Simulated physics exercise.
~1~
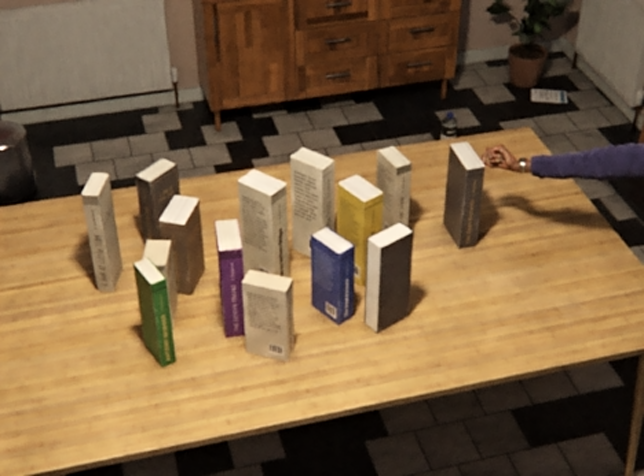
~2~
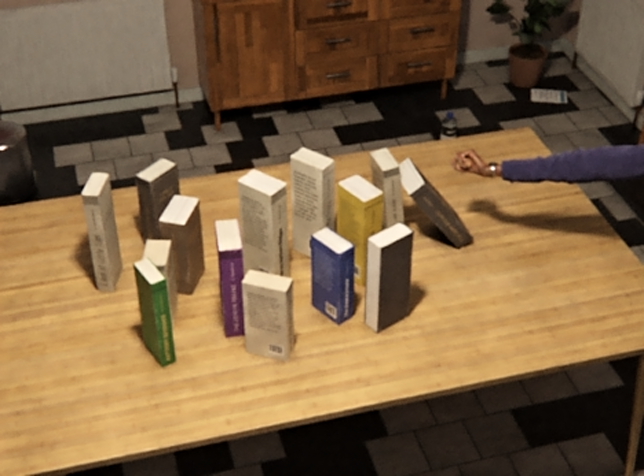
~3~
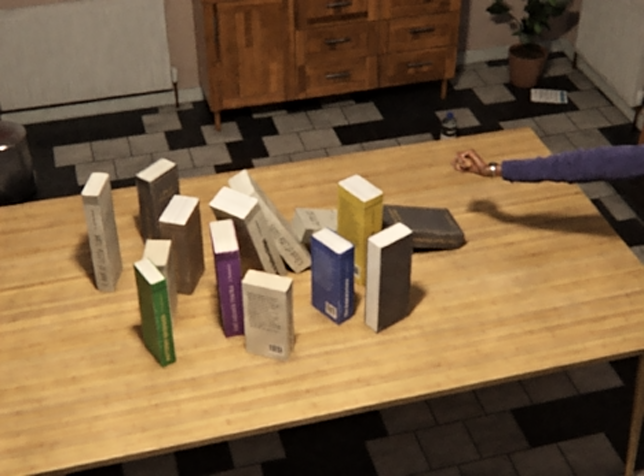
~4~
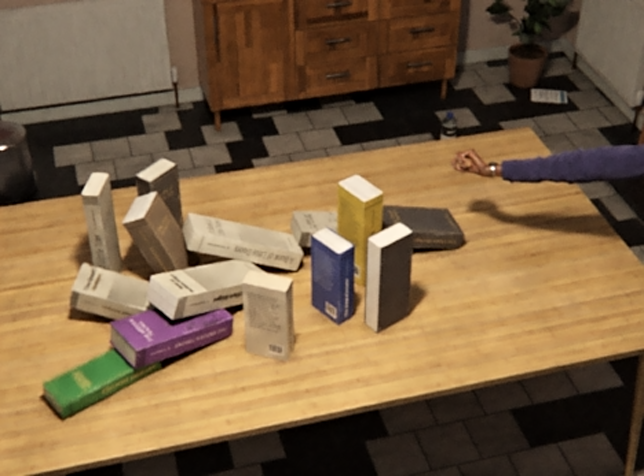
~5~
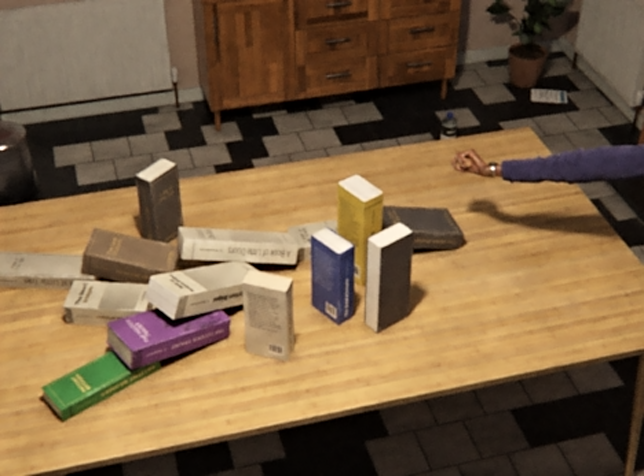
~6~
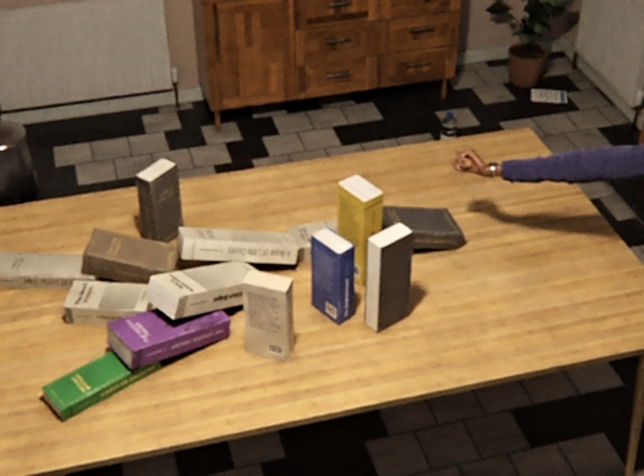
Thick books stand on end across a wooden dining-room table, seen from above at a fixed angle, with a wooden chest of drawers behind. Green and purple books are at the left front, yellow and blue ones right of centre, among grey, brown and pale volumes. At the right, a hand in a blue sleeve tips a dark book leftward into a pale neighbour. The topple spreads left through the pale books, then the purple, green and brown ones drop, and the far-left book falls last. Five books remain upright, including the yellow and blue, while the purple and green lie flat.
